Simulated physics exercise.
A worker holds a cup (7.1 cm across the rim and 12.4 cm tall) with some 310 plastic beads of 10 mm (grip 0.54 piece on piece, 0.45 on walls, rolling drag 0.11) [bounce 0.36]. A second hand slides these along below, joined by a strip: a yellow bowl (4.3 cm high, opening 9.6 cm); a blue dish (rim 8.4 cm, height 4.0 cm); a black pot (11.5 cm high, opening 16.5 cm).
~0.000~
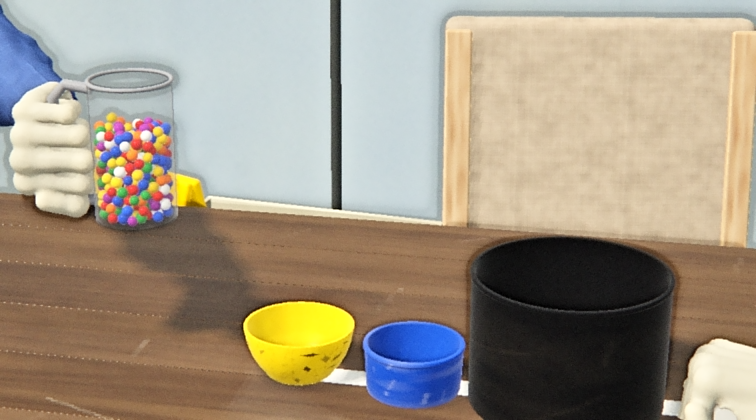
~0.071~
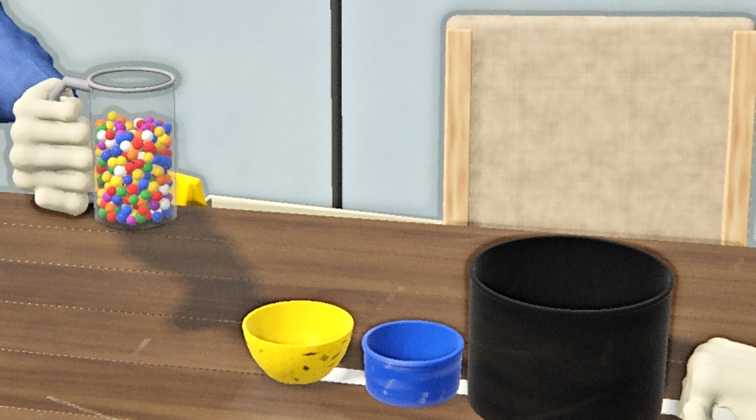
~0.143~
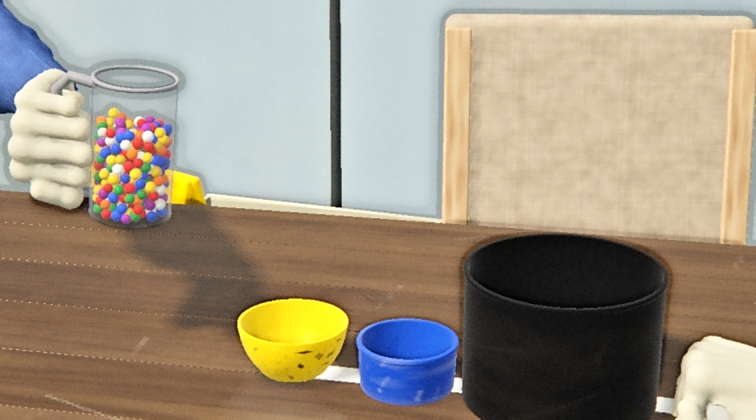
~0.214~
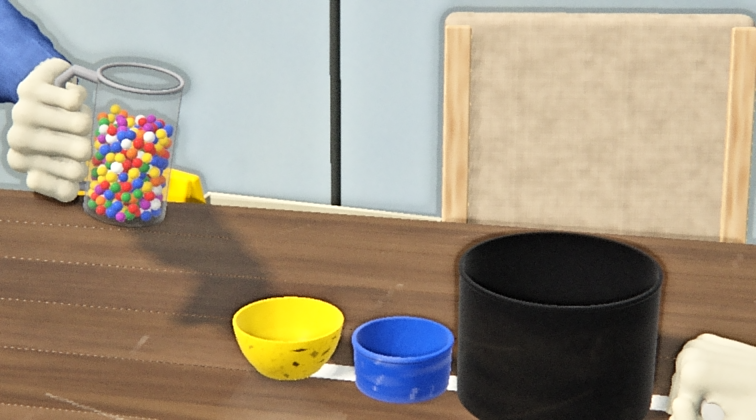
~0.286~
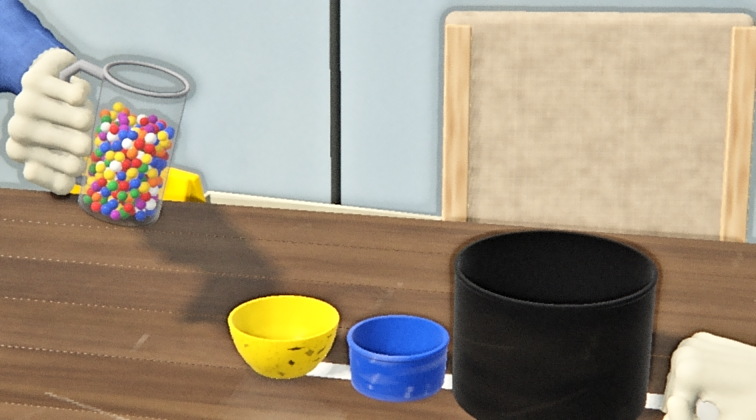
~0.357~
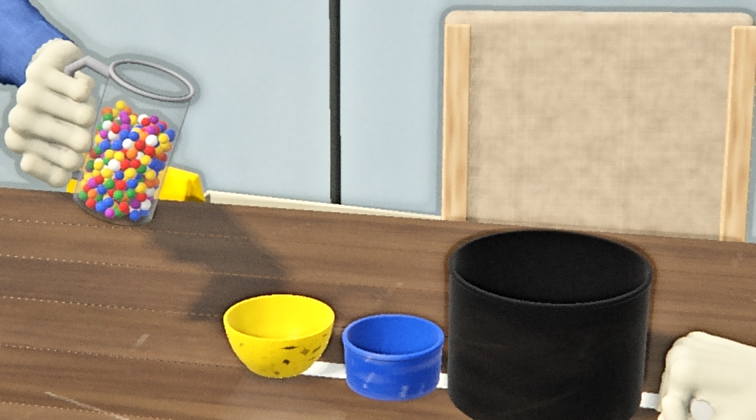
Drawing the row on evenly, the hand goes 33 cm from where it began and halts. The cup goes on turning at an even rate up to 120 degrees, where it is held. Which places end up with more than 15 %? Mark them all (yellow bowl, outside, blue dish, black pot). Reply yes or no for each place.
Yellow bowl: Yes, outside: Yes, blue dish: Yes, black pot: No.
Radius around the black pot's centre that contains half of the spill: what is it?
That distance comes to about 10 centimetres.
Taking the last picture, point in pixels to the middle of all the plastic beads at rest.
Near (71, 333).
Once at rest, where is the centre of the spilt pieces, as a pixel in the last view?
The middle of the spilt pieces sits near (208, 313) in the last picture.
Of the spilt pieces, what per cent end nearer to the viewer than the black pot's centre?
Roughly 30 percent.
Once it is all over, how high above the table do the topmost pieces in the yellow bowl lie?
Height at rest: Approx. 3.5 cm.
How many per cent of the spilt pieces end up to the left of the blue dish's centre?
Some 10 per cent.
After 2.11 s, tilt 120 degrees; outside 20 %, cup 15 %, yellow bowl 25 %, blue dish 20 %, in the air 15 %; middle of all pieces on or above the table near (219, 300).
Then, at 3.57 s, tilt 120 degrees; outside 35 %, yellow bowl 25 %, blue dish 40 %; middle of all pieces on or above the table near (183, 336).
Then, at 4.92 s, tilt 120 degrees; outside 35 %, yellow bowl 25 %, blue dish 40 %; middle of all pieces on or above the table near (124, 330).
Then, at 6.20 s, tilt 120 degrees; outside 35 %, yellow bowl 25 %, blue dish 40 %; middle of all pieces on or above the table near (86, 327).
By 6.4 s all is still; outside 35 %, cup 0 %, black pot 0 %, yellow bowl 25 %, blue dish 40 %.
